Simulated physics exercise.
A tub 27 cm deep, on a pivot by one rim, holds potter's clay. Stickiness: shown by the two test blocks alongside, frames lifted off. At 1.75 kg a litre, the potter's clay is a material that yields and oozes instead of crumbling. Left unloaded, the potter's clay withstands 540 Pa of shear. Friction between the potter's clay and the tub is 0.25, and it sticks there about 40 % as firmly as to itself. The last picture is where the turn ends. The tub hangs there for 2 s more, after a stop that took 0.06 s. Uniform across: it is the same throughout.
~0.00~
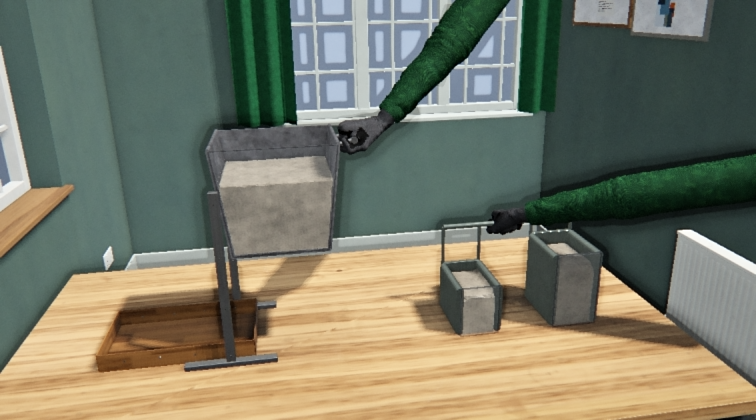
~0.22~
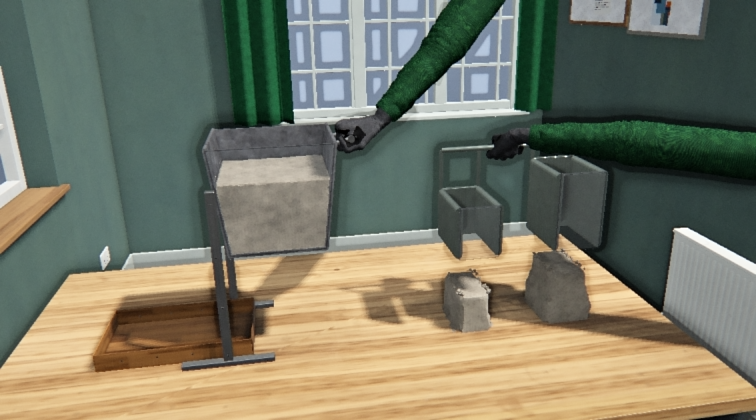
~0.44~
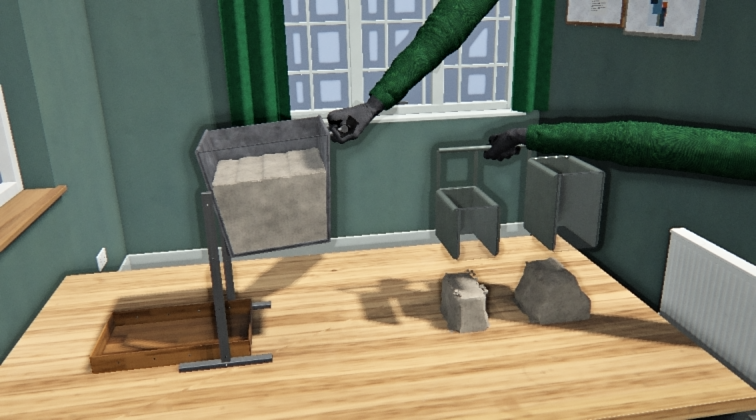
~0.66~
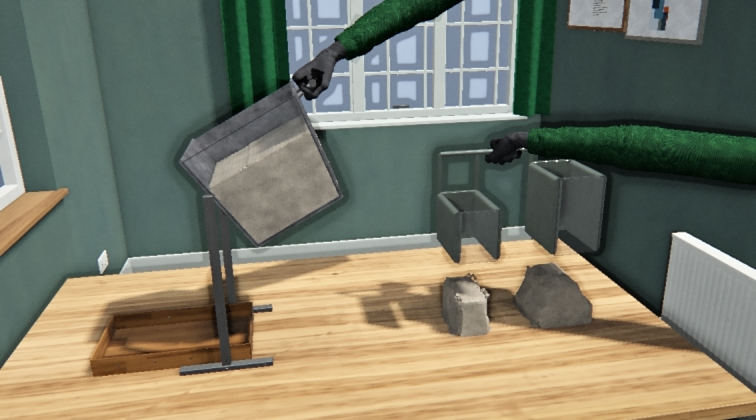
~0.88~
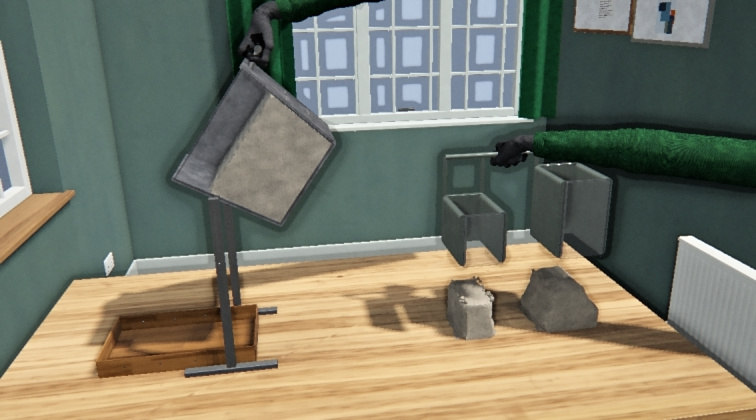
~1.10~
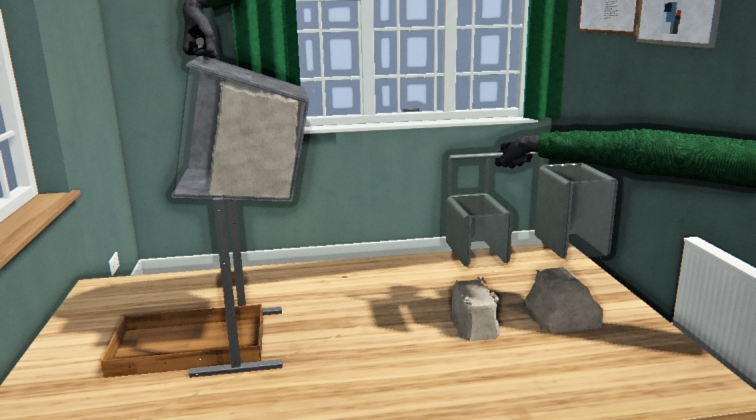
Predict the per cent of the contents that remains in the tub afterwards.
Roughly 78 per cent remains.
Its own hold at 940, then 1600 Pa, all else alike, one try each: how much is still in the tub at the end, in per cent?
First try roughly 100 per cent, second try roughly 100 per cent.
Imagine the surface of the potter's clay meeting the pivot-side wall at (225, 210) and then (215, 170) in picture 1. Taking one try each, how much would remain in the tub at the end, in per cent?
In that order: 100 %, 70 %.
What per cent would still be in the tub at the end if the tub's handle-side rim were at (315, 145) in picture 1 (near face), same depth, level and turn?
That would leave about 100 % in the tub.
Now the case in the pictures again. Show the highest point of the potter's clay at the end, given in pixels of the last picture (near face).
Somewhere near (243, 127) in the last view.
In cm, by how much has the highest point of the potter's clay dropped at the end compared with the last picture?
Roughly 9 cm.
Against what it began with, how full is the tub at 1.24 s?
It comes to about 100 percent of the start.
After 1.24 s, the tub is at 77 degrees and holds 100 %.
After 1.41 s, the tub is at 77 degrees and holds 95 %.
After 1.58 s, the tub is at 77 degrees and holds 86 %.
After 1.75 s, the tub is at 77 degrees and holds 81 %.
After 3.10 s, at the end, the tub is at 77 degrees and holds 78 %.
